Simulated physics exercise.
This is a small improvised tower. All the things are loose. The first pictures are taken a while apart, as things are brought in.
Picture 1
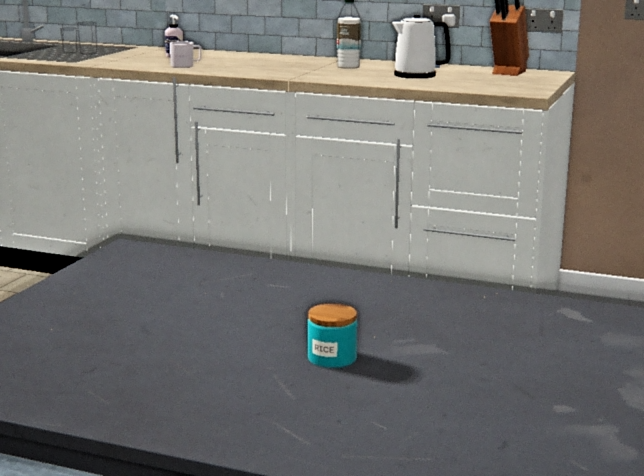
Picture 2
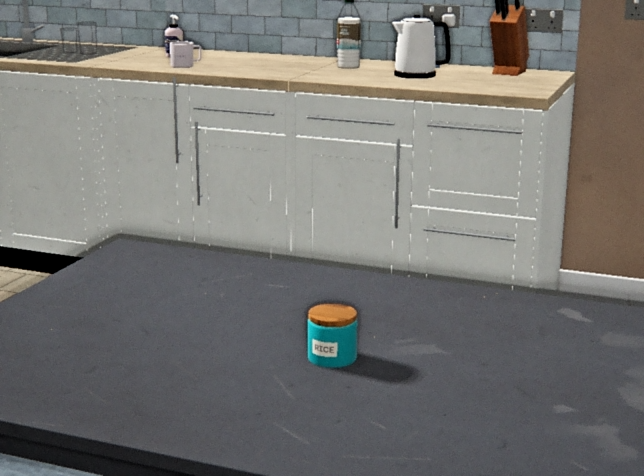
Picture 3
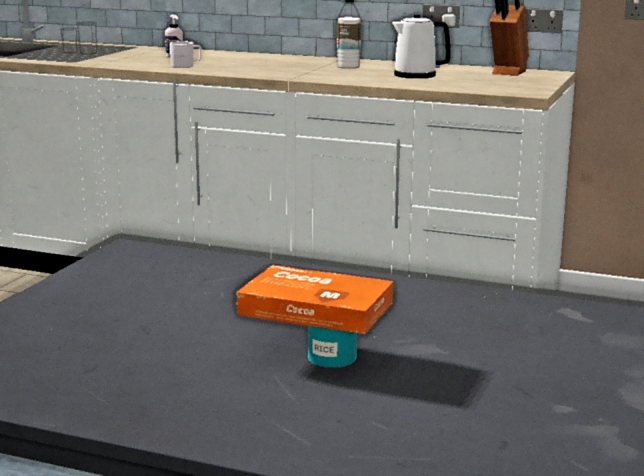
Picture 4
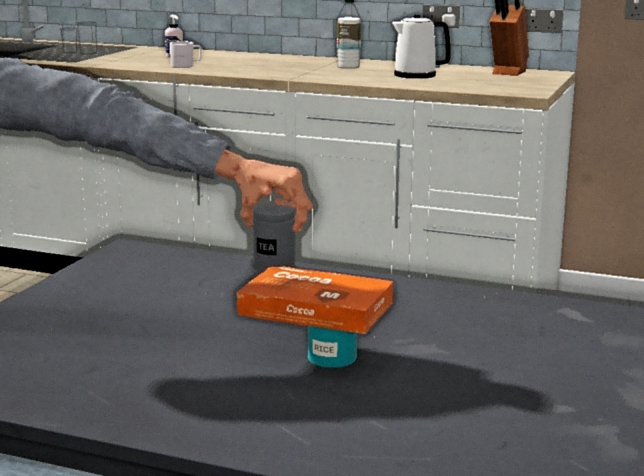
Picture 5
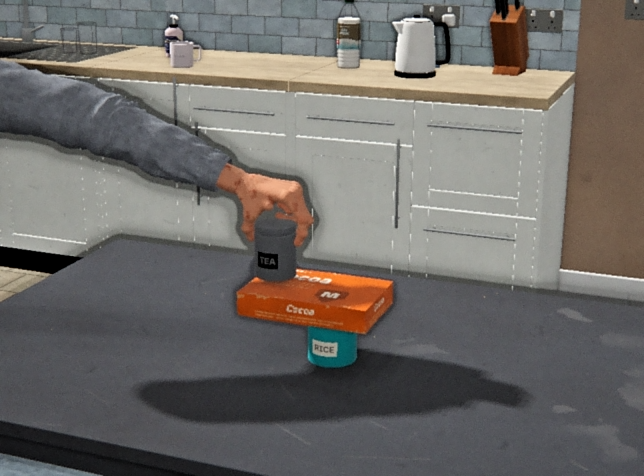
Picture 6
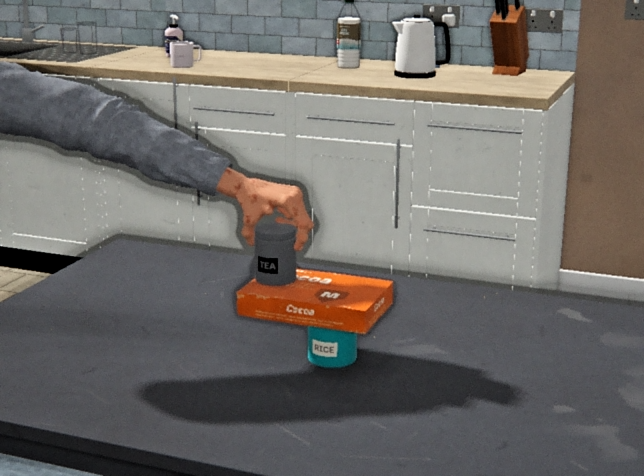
A hand lowers a grey tea jar onto an orange cocoa box atop a turquoise jar.
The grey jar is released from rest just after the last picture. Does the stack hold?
Outcome: The stack gives way.
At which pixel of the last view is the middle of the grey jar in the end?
Around (180, 342).
Then, 0.30 s on from there, grey jar now fallen; orange packet turned 59° from how it was put.
Then, 0.60 s on from there, orange packet turned 45° from how it was put.
In the end, fallen, grey jar; toppled in the stack, orange packet; turquoise jar unmoved. At the end, from the last picture's camera, grey jar near (180, 342). The stack loses its balance.
